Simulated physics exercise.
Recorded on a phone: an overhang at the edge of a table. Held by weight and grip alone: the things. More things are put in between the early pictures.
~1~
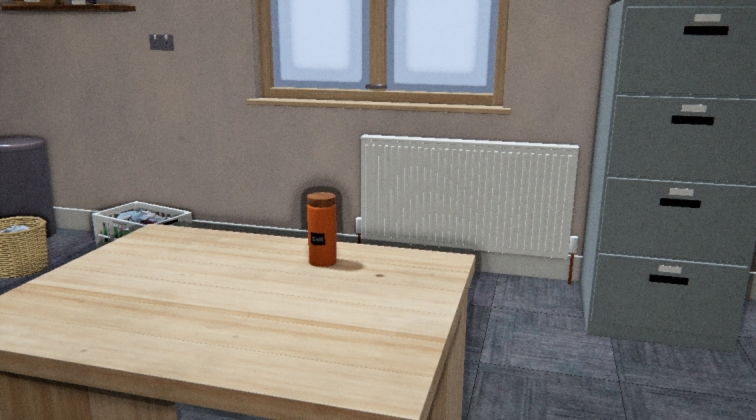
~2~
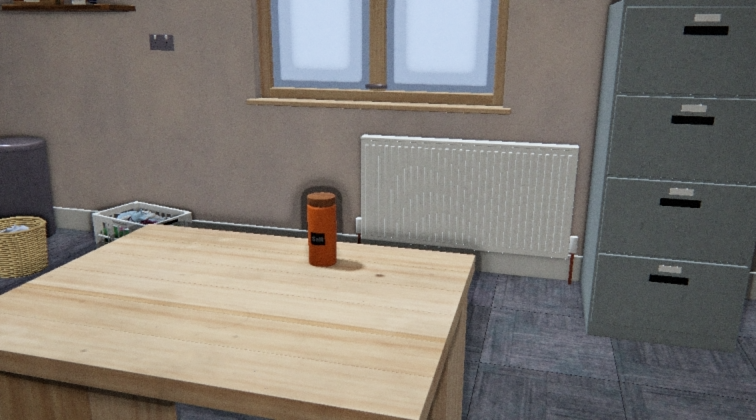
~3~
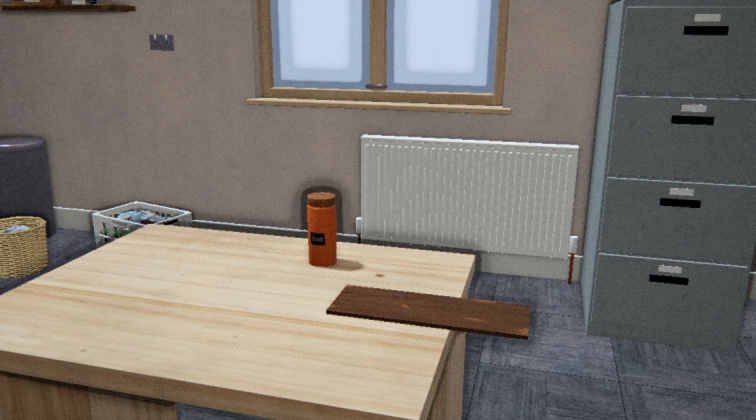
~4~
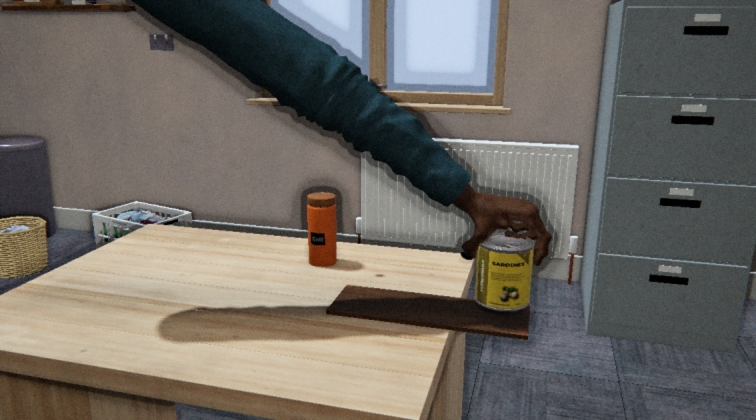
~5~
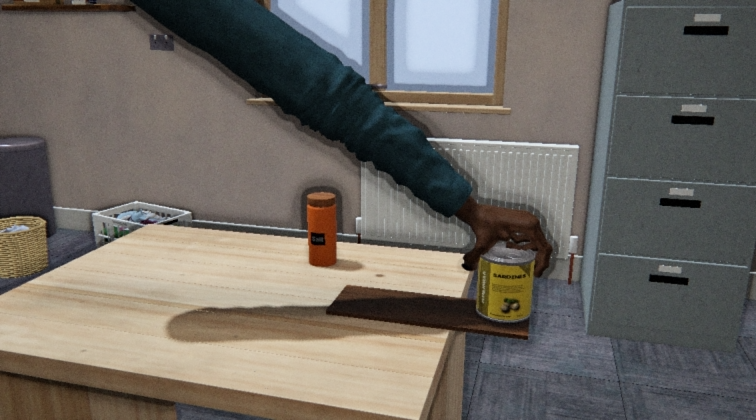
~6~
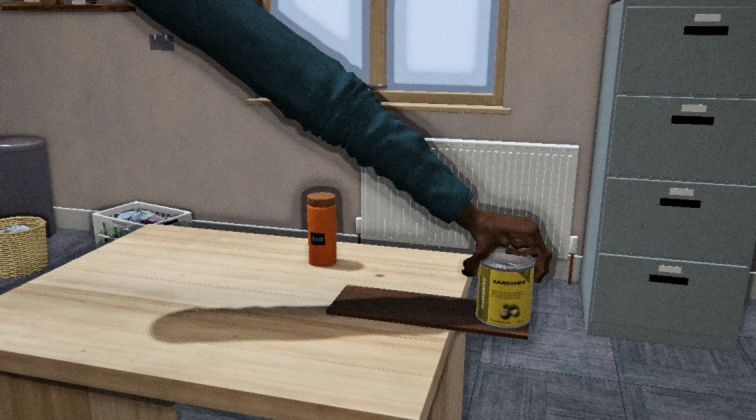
An orange jar stands toward the back of a pale wooden table, seen from slightly above by a still camera in a room with a window, white radiator and grey filing cabinet. A dark brown board appears across the table's right edge, jutting past it. Then an arm in a dark teal sleeve reaches from the upper left, lowering a yellow tin slightly onto the board's overhanging end, its hand still holding on.
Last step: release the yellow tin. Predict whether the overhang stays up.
Prediction: It falls.
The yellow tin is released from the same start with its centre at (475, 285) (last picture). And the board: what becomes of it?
Well, it simply tumbles down.
Then, 0.40 s after the last picture, yellow tin now down on the floor or falling; brown board on its side.
Then, 0.60 s after the last picture, brown board now down on the floor or falling.
Then, 0.90 s after the last picture, things are still on the move.
By the end, down on the floor or falling, yellow tin and brown board; orange jar in place. The board tips off the edge.
